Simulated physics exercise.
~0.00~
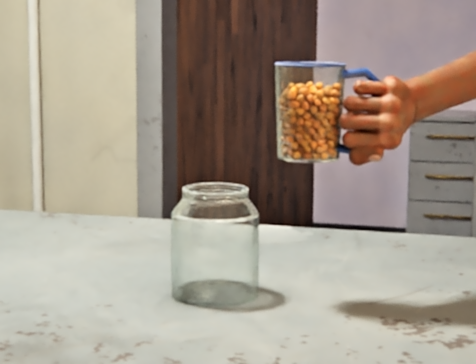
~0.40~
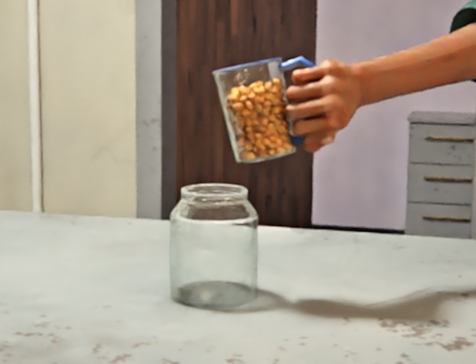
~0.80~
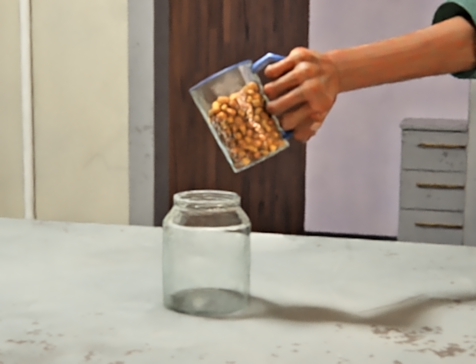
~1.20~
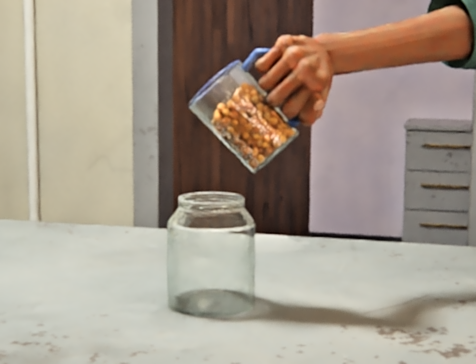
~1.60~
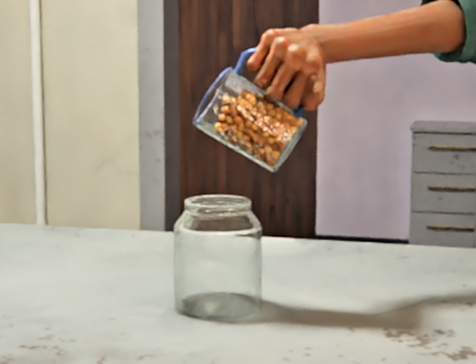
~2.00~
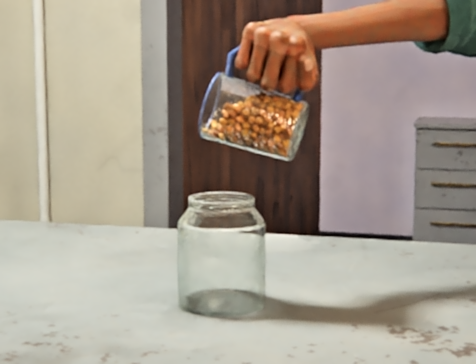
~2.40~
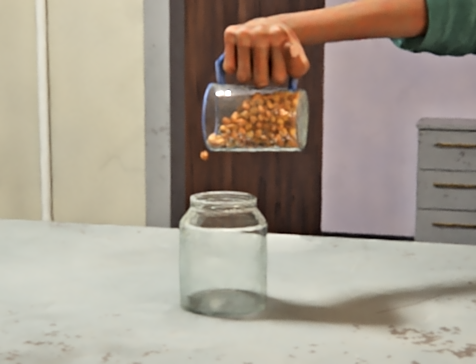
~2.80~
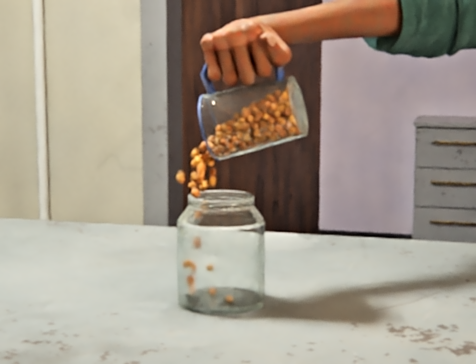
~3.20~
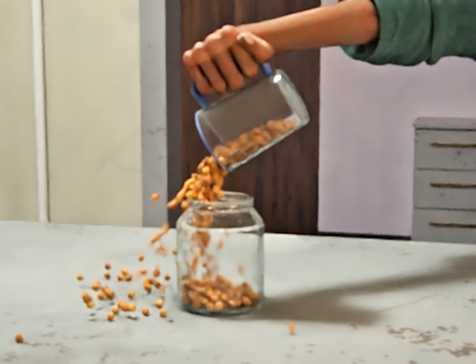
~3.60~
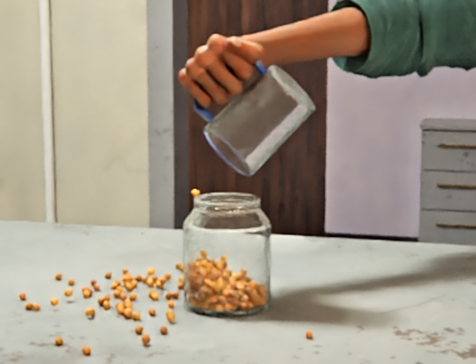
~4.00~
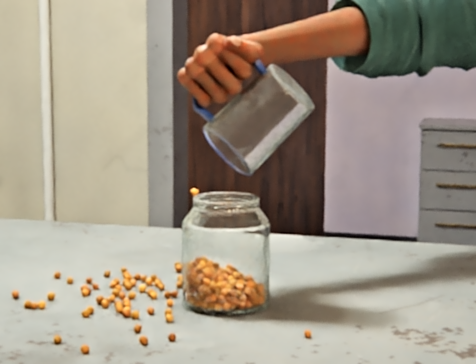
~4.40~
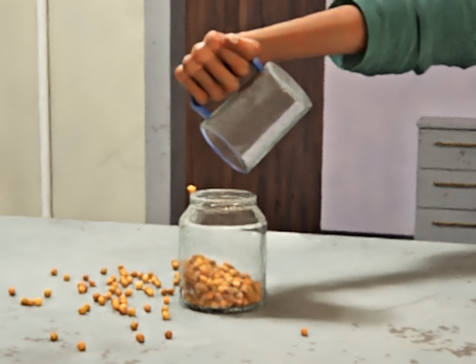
A hand in a green sleeve moved a clear cup of roasted chickpeas left over a glass jar and tipped it until it emptied, leaving the jar partly filled and a scattering of chickpeas on the table, mostly to the left.
